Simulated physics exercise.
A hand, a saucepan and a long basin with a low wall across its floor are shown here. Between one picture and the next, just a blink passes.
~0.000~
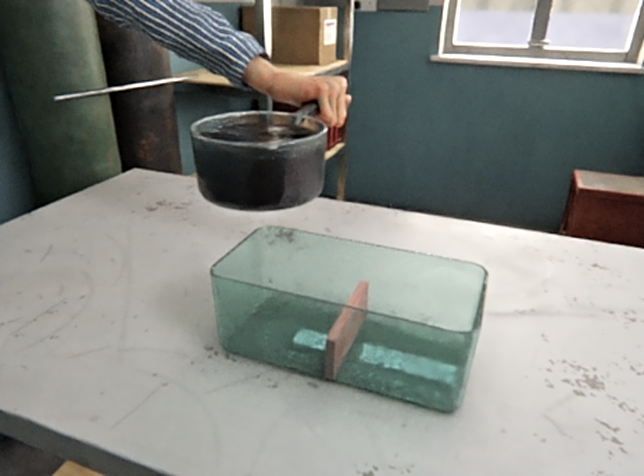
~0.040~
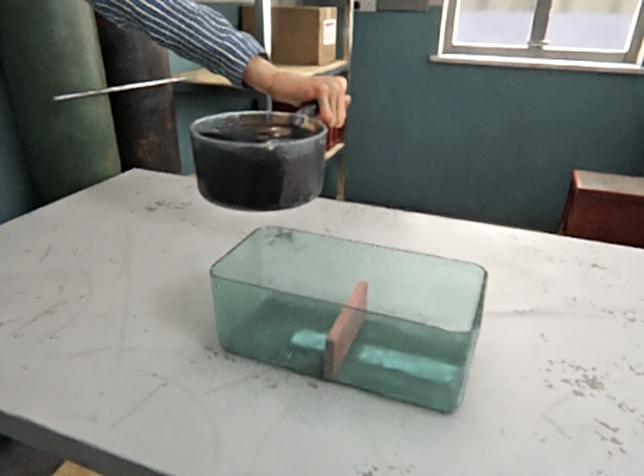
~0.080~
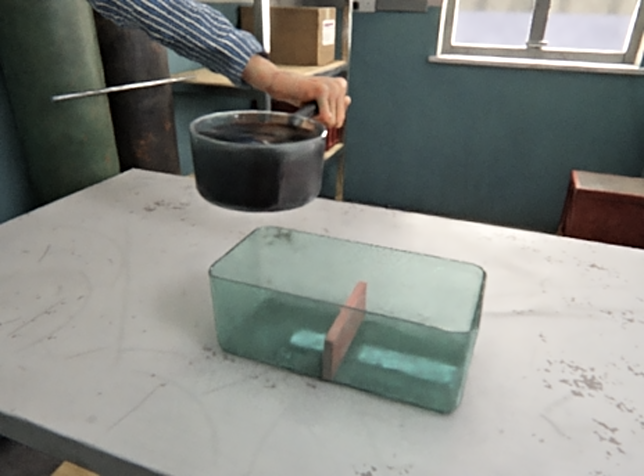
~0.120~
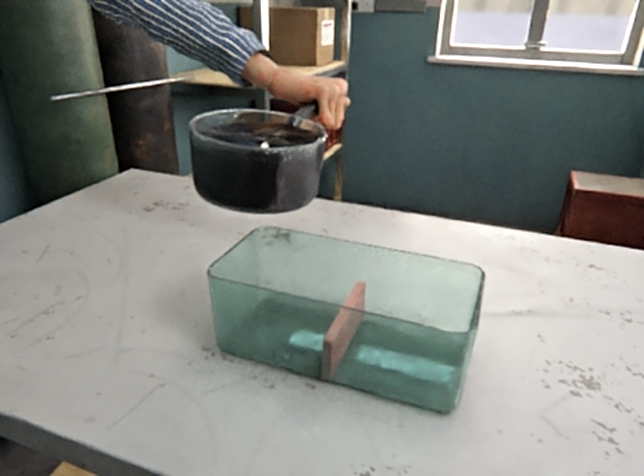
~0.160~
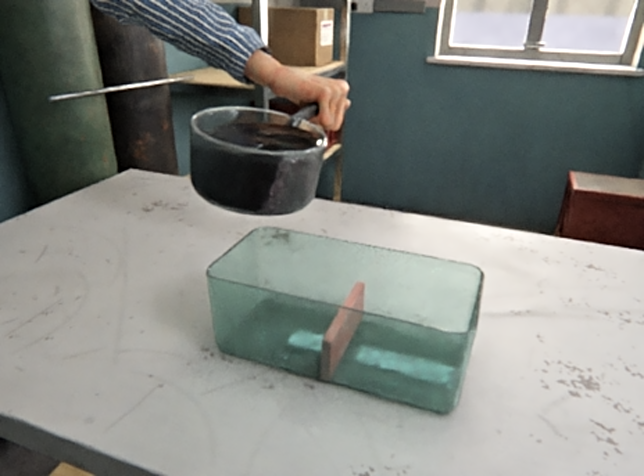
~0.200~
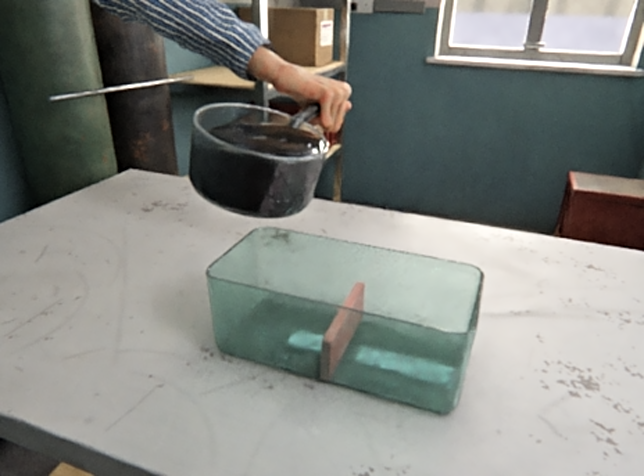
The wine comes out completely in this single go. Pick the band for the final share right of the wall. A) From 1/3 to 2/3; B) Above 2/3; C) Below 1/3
The answer is A.
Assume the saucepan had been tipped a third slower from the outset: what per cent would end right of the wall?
Close to 70 out of every hundred.
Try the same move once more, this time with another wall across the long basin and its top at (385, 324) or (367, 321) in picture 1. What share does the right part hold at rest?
Try one about 15 %, try two about 40 %.
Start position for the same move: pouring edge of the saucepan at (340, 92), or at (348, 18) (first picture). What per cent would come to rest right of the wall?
It comes out at around 75 percent and then around 75 percent.
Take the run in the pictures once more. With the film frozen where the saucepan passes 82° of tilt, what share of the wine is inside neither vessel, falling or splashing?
About 35 per cent.
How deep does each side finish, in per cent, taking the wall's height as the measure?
Once it is still, the left part shows 30 per cent and the right part 50.
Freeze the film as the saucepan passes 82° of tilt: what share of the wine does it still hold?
About 40 %.
A moment on, the saucepan is tipped on its side and 41 per cent is still to pour, 1 is left of the wall and 21 right of it.
Next, the saucepan is tipped right over and 4 per cent is still to pour, 32 is left of the wall and 58 right of it.
Then the saucepan is tipped right over and 0 per cent is still to pour, 39 is left of the wall and 59 right of it.
Later the saucepan is tipped right over and 0 per cent is still to pour, 39 is left of the wall and 59 right of it.
At rest 39 per cent lies left of the wall, 59 right of it and 1 outside.
